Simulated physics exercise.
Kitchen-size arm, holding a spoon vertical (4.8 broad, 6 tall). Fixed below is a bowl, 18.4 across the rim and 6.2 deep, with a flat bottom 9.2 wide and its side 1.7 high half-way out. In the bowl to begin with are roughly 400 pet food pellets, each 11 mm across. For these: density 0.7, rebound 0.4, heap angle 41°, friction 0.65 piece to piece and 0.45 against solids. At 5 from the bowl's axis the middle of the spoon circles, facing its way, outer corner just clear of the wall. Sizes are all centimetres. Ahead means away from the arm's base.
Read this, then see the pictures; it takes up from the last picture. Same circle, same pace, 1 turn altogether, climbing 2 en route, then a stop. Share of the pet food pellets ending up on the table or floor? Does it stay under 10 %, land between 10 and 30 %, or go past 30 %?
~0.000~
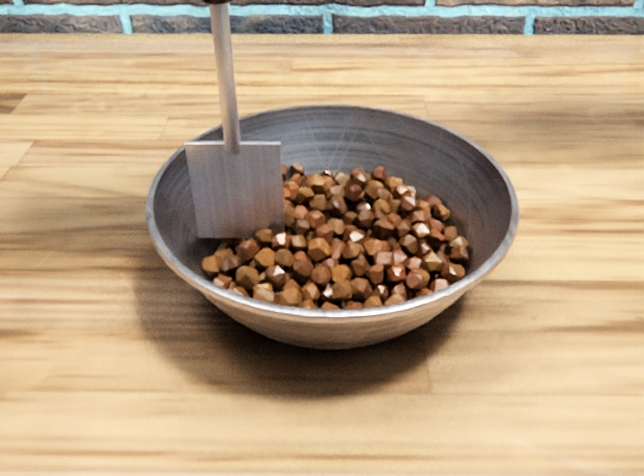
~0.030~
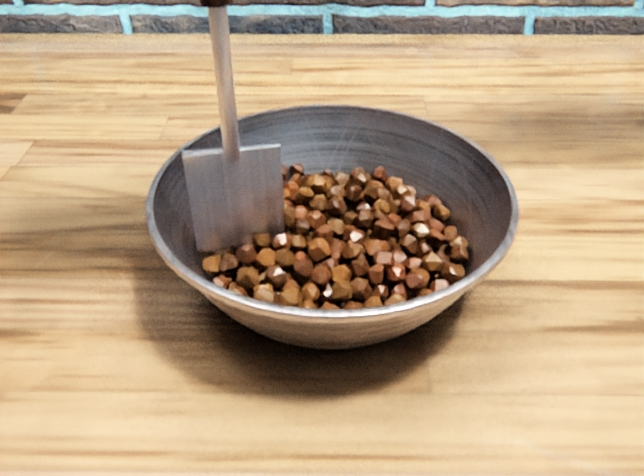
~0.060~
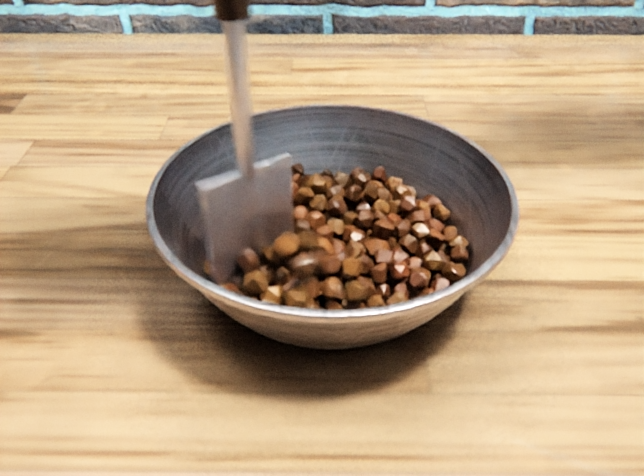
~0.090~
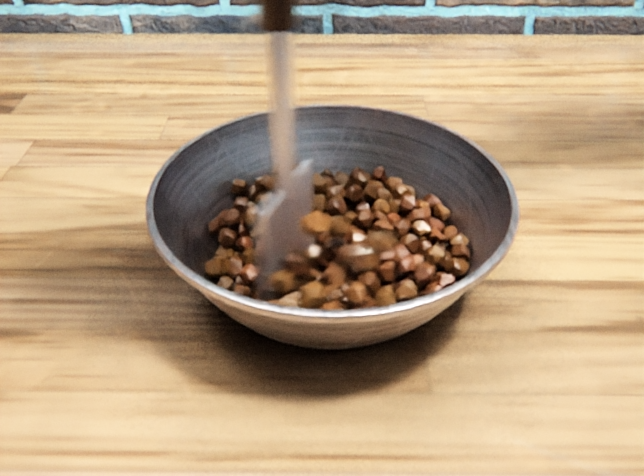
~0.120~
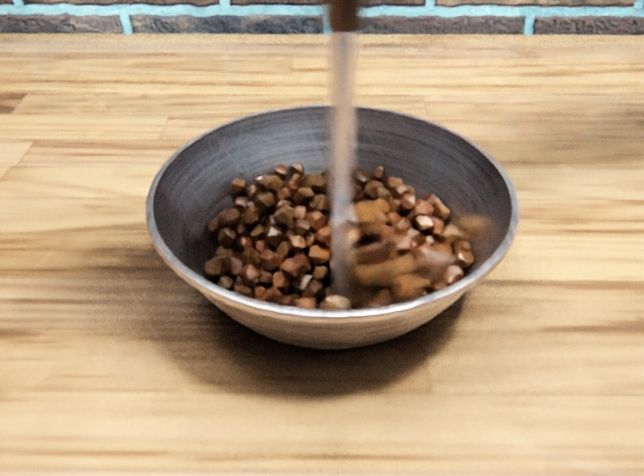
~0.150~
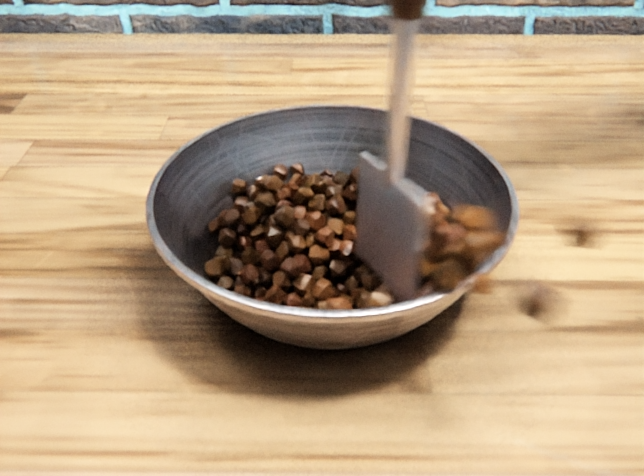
It lands between 10 and 30 %.
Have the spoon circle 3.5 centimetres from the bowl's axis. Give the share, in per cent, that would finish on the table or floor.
It would be near 25 per cent.
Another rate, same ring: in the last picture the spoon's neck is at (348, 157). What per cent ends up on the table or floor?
Close to 10 in a hundred.
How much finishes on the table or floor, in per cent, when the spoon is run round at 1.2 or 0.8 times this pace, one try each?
I'd expect near 15 per cent, then near 10 per cent.
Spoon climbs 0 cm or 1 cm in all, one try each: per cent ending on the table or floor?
Close to 30 and 20 percent, in that order.
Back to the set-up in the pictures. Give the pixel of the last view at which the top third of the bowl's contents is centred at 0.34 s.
Around (315, 198).
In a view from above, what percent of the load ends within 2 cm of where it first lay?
About 75 percent.
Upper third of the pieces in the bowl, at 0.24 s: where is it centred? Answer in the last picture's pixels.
Roughly at (377, 189).
By 0.24 s, 210° round, highest piece 11 above the table; 370 in the bowl, 1 on the table or floor, 24 in flight or on the tool.
By 0.34 s, 297° round, highest piece 9 above the table; 350 in the bowl, 19 on the table or floor, 26 in flight or on the tool.
By 0.58 s, 0° round, highest piece 5 above the table; 340 in the bowl, 54 on the table or floor, 1 in flight or on the tool.
By 1.28 s, 0° round, highest piece 5 above the table; 340 in the bowl, 55 on the table or floor.
Final count, 340 in the bowl, 55 on the table or floor. That is 14 % on the table or floor.
